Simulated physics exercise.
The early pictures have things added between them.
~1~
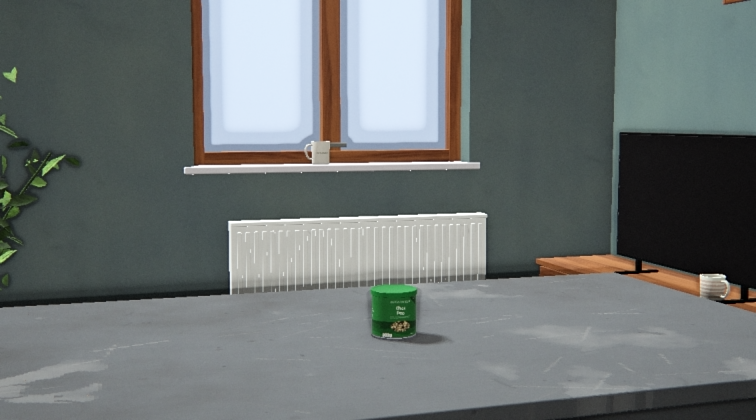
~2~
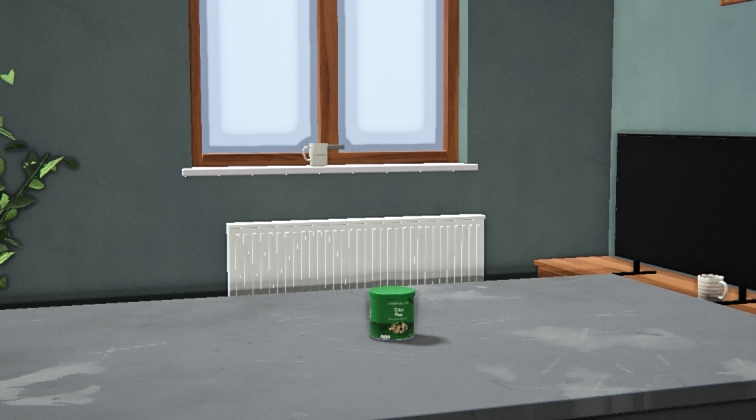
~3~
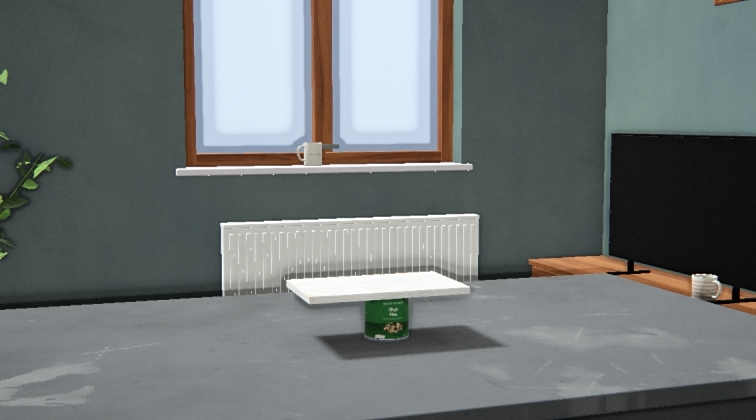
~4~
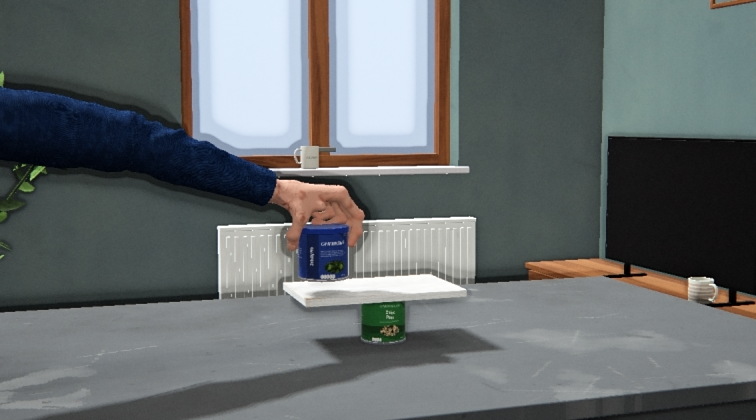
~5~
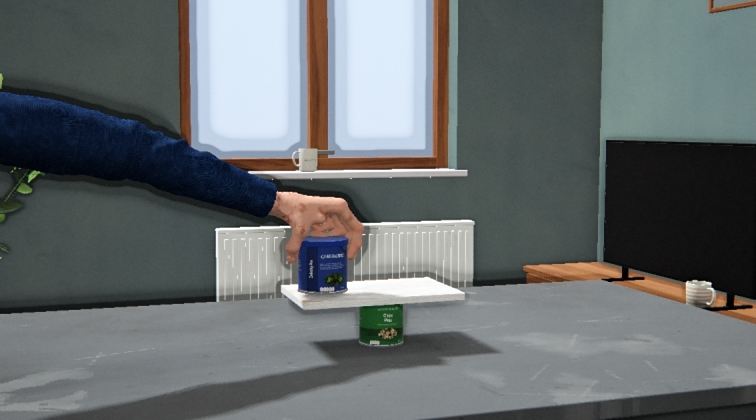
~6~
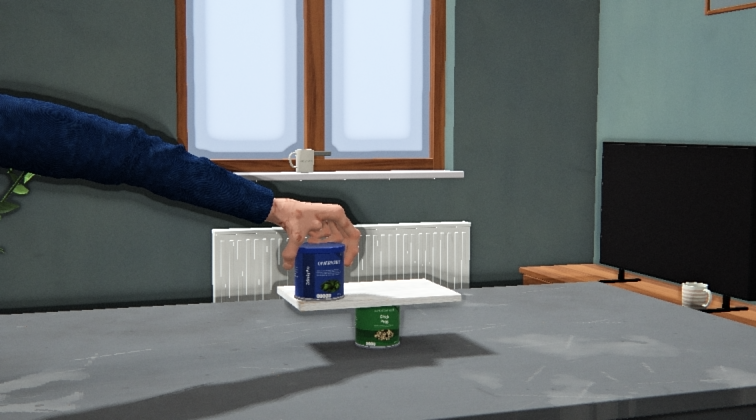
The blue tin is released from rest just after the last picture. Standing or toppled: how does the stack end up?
Sure enough, it doesn't last, sadly.
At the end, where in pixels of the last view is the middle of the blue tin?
Close to pixel (264, 328).
Then, 0.40 s on from there, blue tin now fallen; white board turned 44° from how it was put.
Then, 0.60 s on from there, white board turned 37° from how it was put.
In the end, fallen, blue tin; toppled in the stack, white board; green tin unmoved. At the end, from the last picture's camera, blue tin near (264, 328). The stack gives way.
